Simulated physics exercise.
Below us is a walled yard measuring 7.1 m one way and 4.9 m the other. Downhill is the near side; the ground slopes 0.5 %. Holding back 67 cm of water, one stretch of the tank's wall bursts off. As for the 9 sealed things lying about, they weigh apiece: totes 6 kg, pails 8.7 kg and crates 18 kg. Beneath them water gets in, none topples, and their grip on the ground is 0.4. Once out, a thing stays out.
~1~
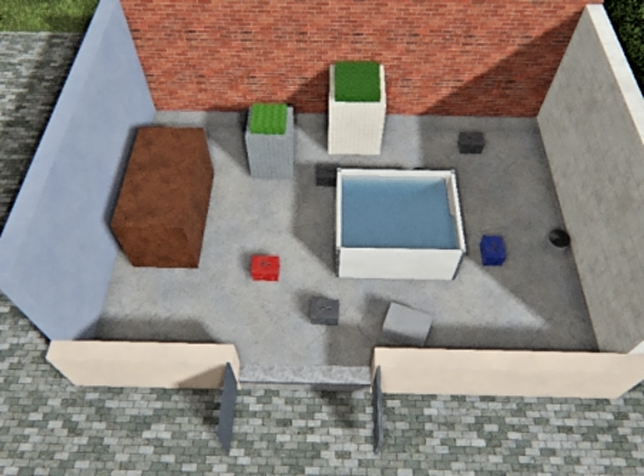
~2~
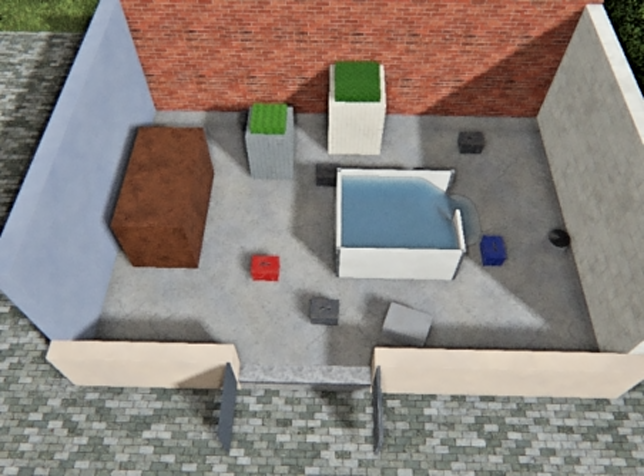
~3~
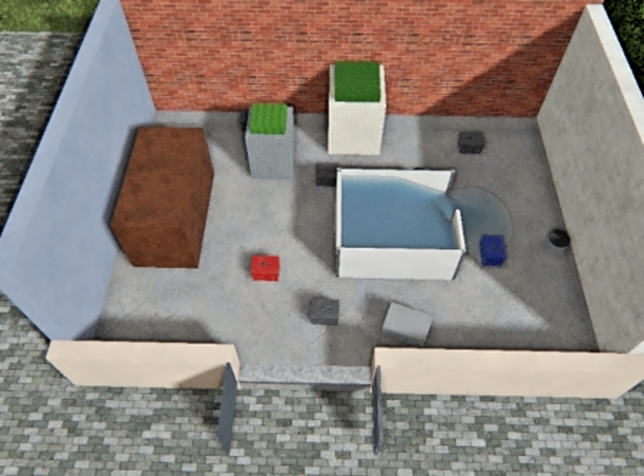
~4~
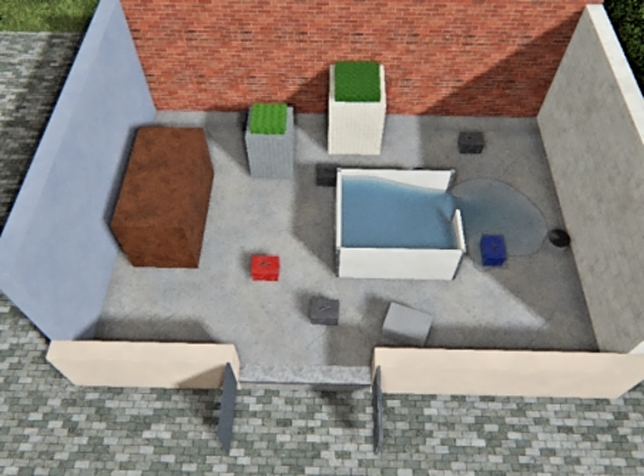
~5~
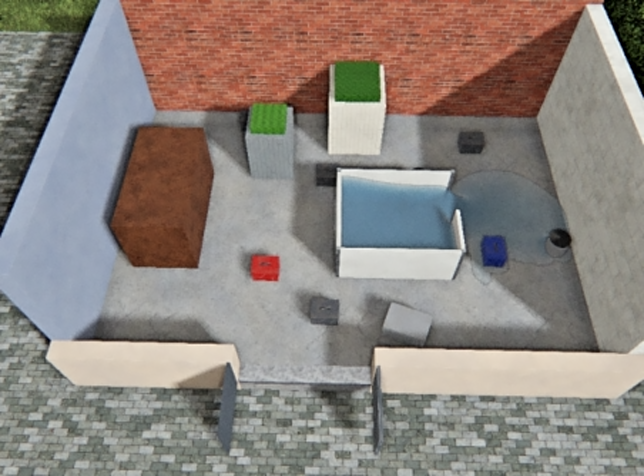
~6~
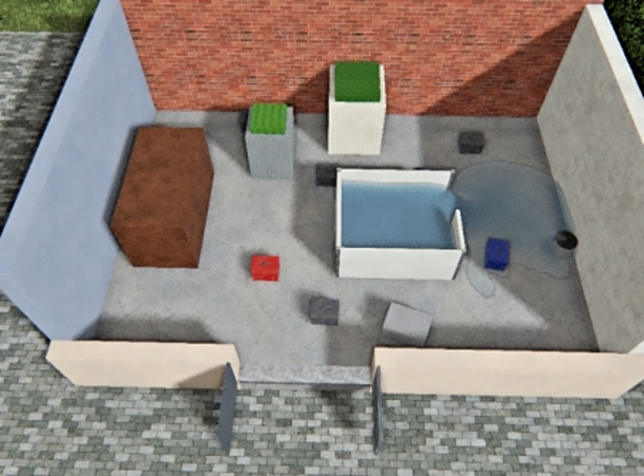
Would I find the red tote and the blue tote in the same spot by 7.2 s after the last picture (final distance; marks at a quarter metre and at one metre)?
The red tote? It stays roughly where it started. The blue tote? It ends a modest way out.
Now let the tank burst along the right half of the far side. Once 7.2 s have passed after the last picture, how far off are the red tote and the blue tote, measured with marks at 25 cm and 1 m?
In that case the red tote does not really move while the blue tote winds up well away.
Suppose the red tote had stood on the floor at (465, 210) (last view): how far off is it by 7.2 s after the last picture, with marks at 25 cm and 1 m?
As it turns out, it is swept away.
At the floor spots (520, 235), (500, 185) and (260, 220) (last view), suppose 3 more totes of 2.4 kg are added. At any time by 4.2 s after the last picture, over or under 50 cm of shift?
From first to last: Surpasses it, surpasses it, does not reach it.
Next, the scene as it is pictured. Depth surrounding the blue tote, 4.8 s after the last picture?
Roughly 3 cm at that moment.
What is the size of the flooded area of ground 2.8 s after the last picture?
About 15 m2 is covered.
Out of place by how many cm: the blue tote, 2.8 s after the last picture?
It is about 50 cm out of place by then.
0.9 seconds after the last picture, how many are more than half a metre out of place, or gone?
By that time the total stands at 1.
Then, 0.9 s after the last picture the red tote is near (265, 264), 0.0 m from its start, aground; the blue tote is near (507, 262), 0.3 m from its start, aground; 0 of 9 are out; 0 afloat.
Then, 2.8 s after the last picture the red tote is near (265, 264), 0.0 m from its start, aground; the blue tote is near (513, 273), 0.5 m from its start, aground; 0 of 9 are out; 0 afloat.
Then, 4.8 s after the last picture the red tote is near (265, 264), 0.0 m from its start, aground; the blue tote is near (513, 273), 0.5 m from its start, aground; 0 of 9 are out; 1 afloat.
Then, 7.2 s after the last picture the red tote is near (265, 264), 0.0 m from its start, aground; the blue tote is near (513, 274), 0.5 m from its start, aground; 0 of 9 are out; 1 afloat.
